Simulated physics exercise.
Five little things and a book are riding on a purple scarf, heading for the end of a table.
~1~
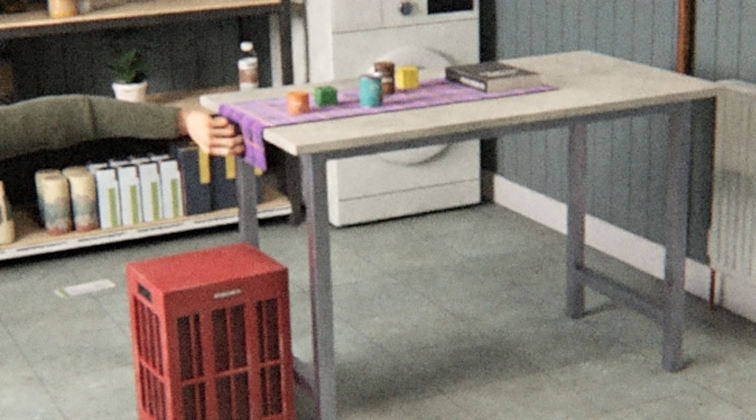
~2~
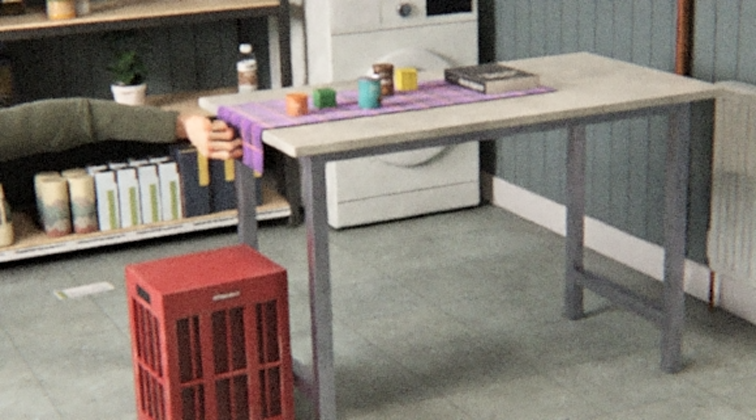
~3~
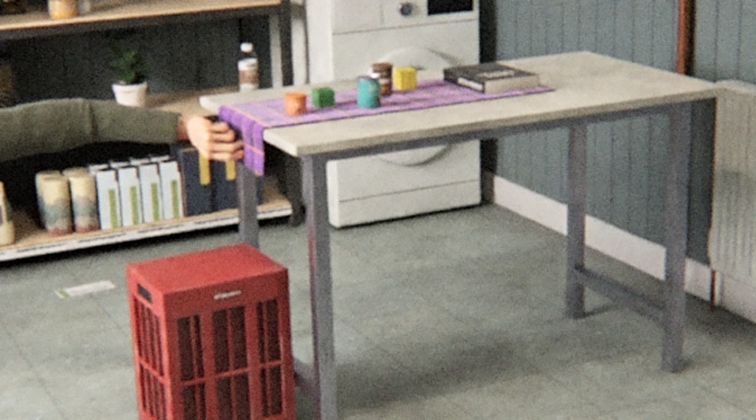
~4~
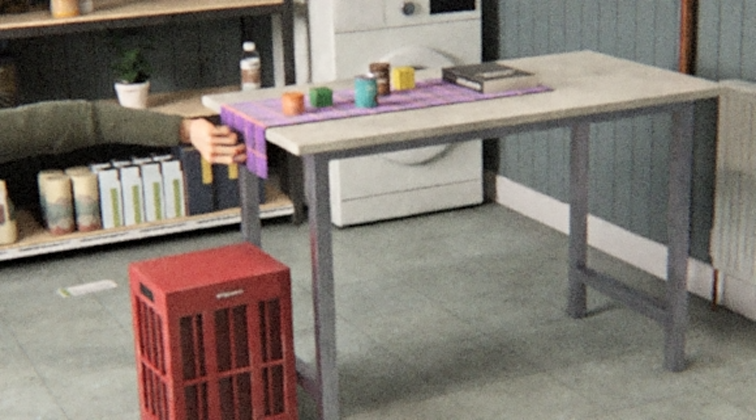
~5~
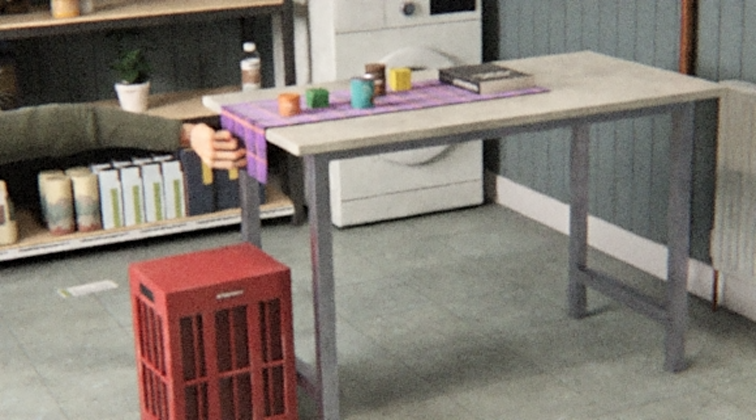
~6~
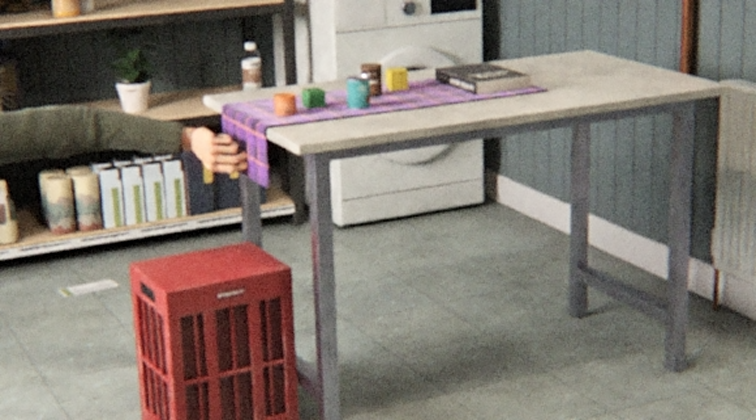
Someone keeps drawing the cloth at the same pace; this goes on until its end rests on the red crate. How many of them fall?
Two come down.
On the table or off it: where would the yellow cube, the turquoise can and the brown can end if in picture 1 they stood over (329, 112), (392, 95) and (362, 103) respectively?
The yellow cube would end up off, the turquoise can would stay in place, the brown can would end up off.
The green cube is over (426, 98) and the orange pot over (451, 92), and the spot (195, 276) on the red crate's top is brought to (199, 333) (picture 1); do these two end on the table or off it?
The green cube stays aboard, and the orange pot stays aboard.
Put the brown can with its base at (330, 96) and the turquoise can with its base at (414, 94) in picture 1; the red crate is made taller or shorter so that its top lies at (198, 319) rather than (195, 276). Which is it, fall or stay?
Brown can is gone, turquoise can stays.
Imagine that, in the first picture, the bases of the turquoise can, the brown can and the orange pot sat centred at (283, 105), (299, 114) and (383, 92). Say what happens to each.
In the end the turquoise can is no longer on top, the brown can is no longer on top, and the orange pot is still on top.
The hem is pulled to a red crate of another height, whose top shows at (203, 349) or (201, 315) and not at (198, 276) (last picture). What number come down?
In that event, 4 and 4.
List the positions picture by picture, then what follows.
In the first picture, hem (266, 171); orange pot (298, 93); green cube (326, 88); turquoise can (371, 75); brown can (384, 63); yellow cube (408, 68); top of the crate (195, 276).
In the second picture, hem (263, 174); orange pot (297, 95).
In the third picture, hem (264, 176); green cube (323, 89).
In the fourth picture, hem (268, 180); turquoise can (366, 76); top of the crate (197, 276).
In the fifth picture, hem (267, 184); brown can (376, 65).
In the sixth picture, hem (269, 188); orange pot (285, 95); green cube (313, 89); turquoise can (358, 77); brown can (371, 65); yellow cube (397, 69).
Soon after, hem near (247, 231); orange pot gone.
After that, hem on the crate; orange pot and green cube gone.
In the end, hem on the crate; orange pot and green cube gone. The table loses two.
